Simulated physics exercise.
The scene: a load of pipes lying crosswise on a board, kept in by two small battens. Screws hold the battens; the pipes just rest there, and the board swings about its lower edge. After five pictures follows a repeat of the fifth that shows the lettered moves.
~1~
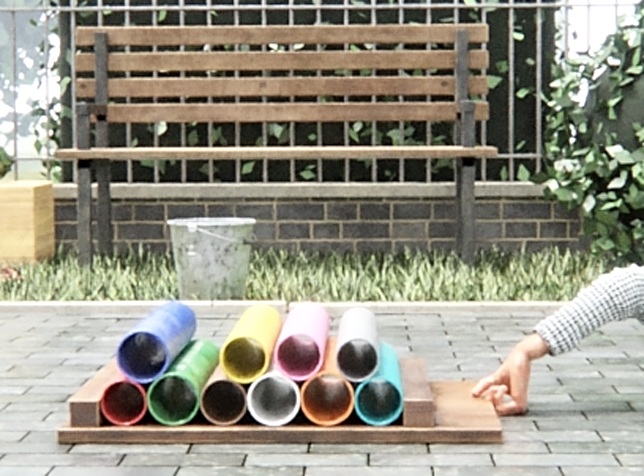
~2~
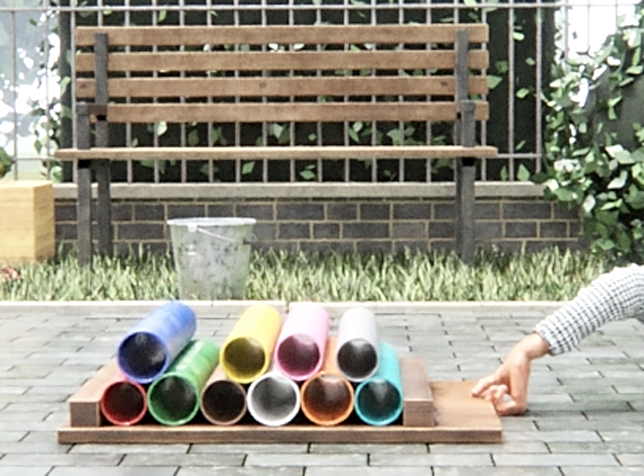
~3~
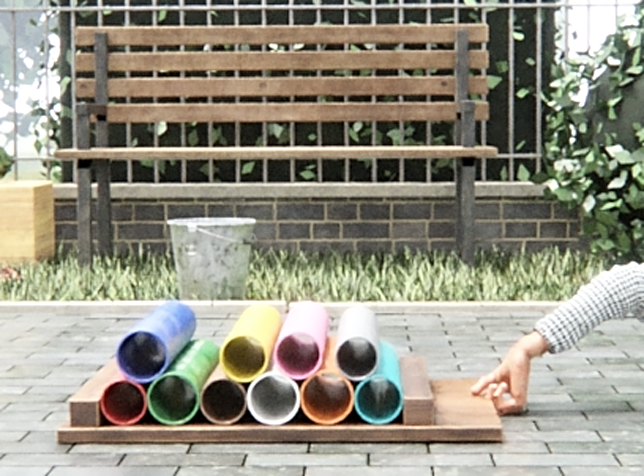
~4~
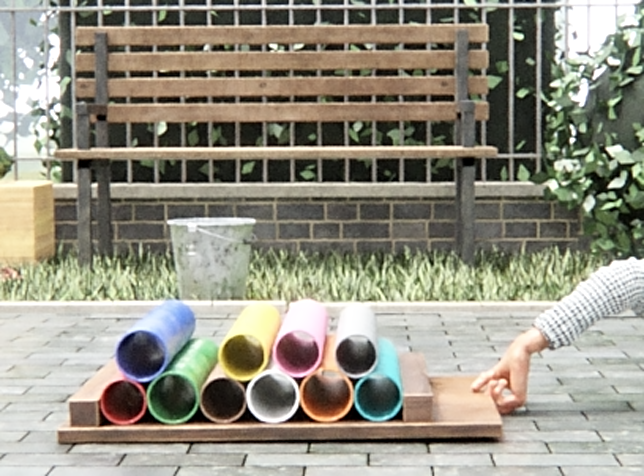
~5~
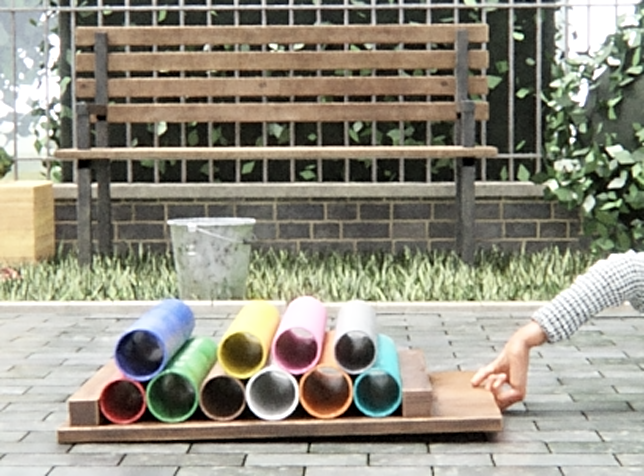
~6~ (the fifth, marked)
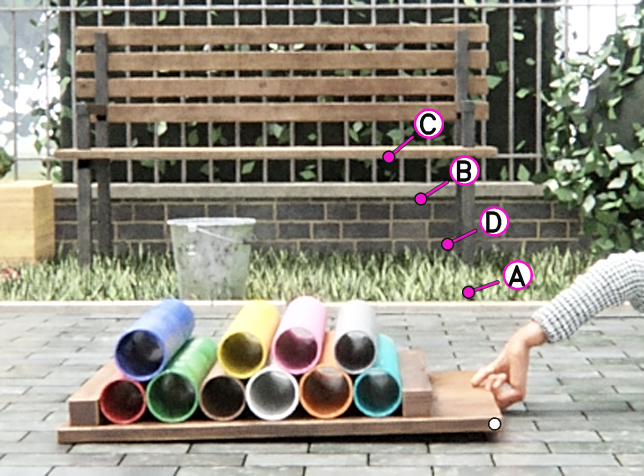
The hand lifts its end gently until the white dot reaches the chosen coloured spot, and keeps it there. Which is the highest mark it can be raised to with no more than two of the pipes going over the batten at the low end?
The answer is mark D.
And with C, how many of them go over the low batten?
At C the number is four.
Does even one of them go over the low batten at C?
Yes, at C.
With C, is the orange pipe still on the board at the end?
The orange pipe: Yes.
On the marked copy, A at (468, 292); B at (421, 199); C at (389, 157); D at (448, 244); the white dot at (495, 424).
Following D. Soon after the start, board at 16°.
Later, board at 26°.
In the end, board at 26°, two over the low batten (yellow, blue).
As for the rest, A none over the low batten; B three over the low batten (yellow, pink, blue); C four over the low batten (yellow, pink, grey, blue).
